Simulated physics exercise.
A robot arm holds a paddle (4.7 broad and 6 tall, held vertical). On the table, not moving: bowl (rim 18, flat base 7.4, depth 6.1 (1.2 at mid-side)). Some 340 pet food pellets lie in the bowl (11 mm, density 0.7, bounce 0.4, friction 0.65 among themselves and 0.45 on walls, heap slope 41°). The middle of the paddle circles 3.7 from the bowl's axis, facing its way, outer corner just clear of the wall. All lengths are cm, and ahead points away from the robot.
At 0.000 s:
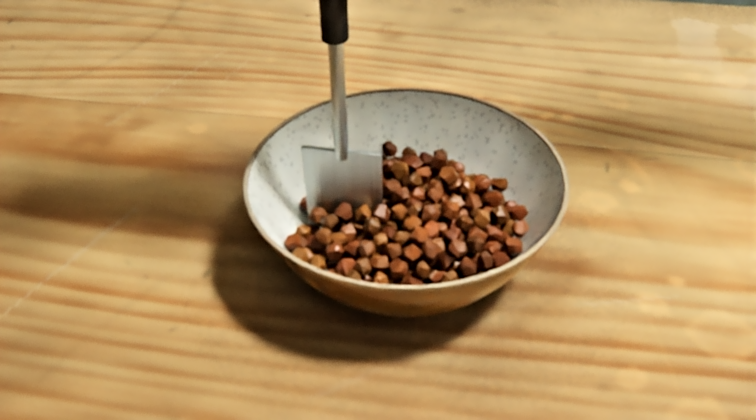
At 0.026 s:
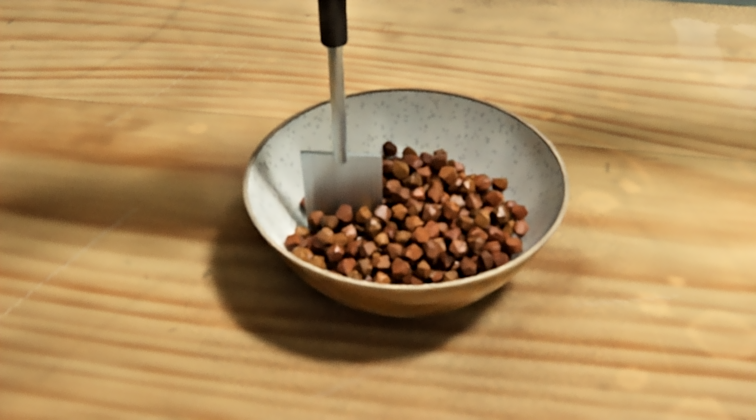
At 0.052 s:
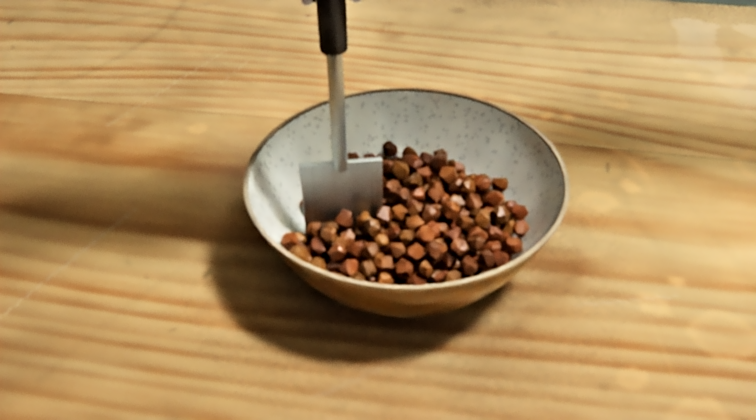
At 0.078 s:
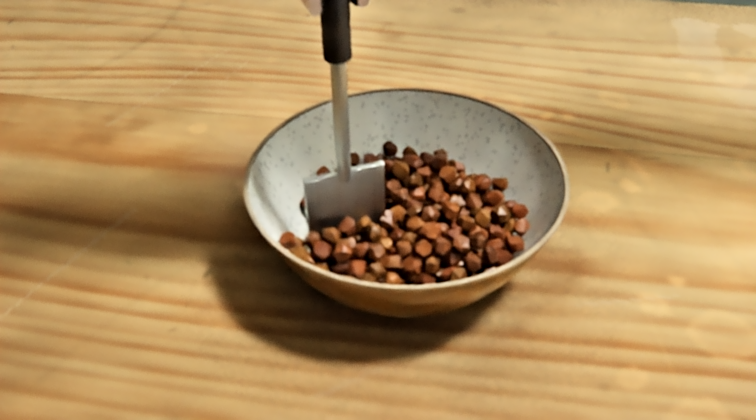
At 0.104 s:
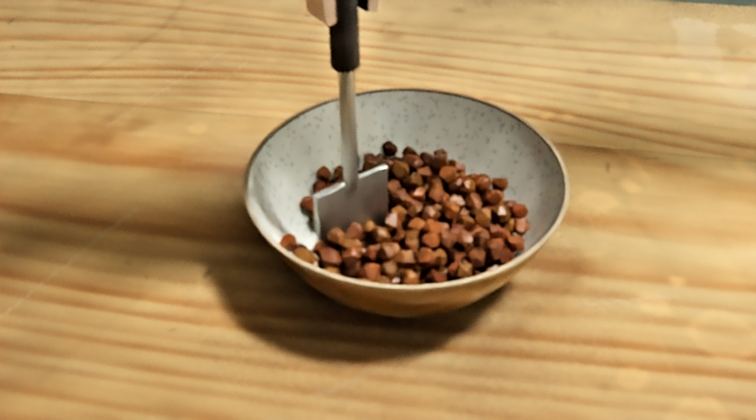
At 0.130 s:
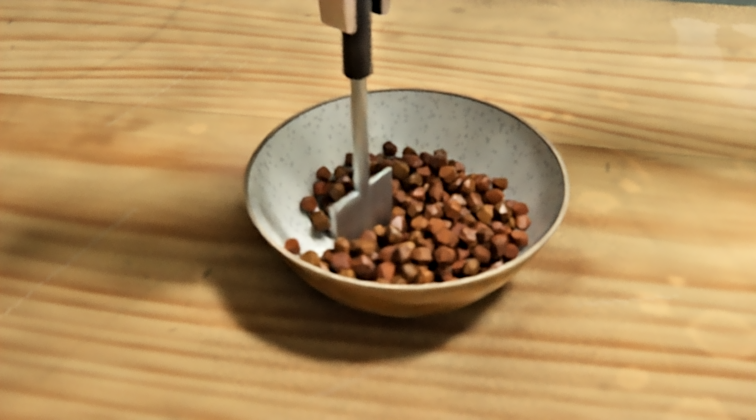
On a wooden table, a flat metal paddle sweeping slowly through reddish-brown pellets in a speckled bowl, turning as it pushes rightward.
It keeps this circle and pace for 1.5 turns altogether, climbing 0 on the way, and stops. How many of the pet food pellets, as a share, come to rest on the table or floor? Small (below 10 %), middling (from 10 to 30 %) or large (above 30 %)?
On the table or floor the share is middling, from 10 to 30 %.
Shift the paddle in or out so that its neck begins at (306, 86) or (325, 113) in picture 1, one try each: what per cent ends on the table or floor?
About 5 and 25 per cent.
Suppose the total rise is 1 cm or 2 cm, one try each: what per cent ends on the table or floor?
Some 15 and 10 per cent.
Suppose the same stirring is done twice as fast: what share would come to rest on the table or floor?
In that case some 50 per cent.
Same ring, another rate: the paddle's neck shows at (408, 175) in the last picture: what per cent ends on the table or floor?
Some 35 per cent.
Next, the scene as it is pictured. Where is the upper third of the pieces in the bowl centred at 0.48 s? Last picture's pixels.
Around (397, 121).
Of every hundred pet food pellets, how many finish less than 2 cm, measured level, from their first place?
Some 5 per cent.
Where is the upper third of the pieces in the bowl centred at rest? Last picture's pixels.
Near (477, 172).
After 0.48 s, 247° round, highest piece 8 above the table; 329 in the bowl, 7 on the table or floor, 6 in flight or on the tool.
After 0.83 s, 75° round, highest piece 8 above the table; 305 in the bowl, 33 on the table or floor, 4 in flight or on the tool.
After 1.20 s, 180° round, highest piece 7 above the table; 288 in the bowl, 54 on the table or floor.
After 1.90 s, 180° round, highest piece 7 above the table; 288 in the bowl, 54 on the table or floor.
At rest, 288 in the bowl, 54 on the table or floor. That is 16 % on the table or floor.
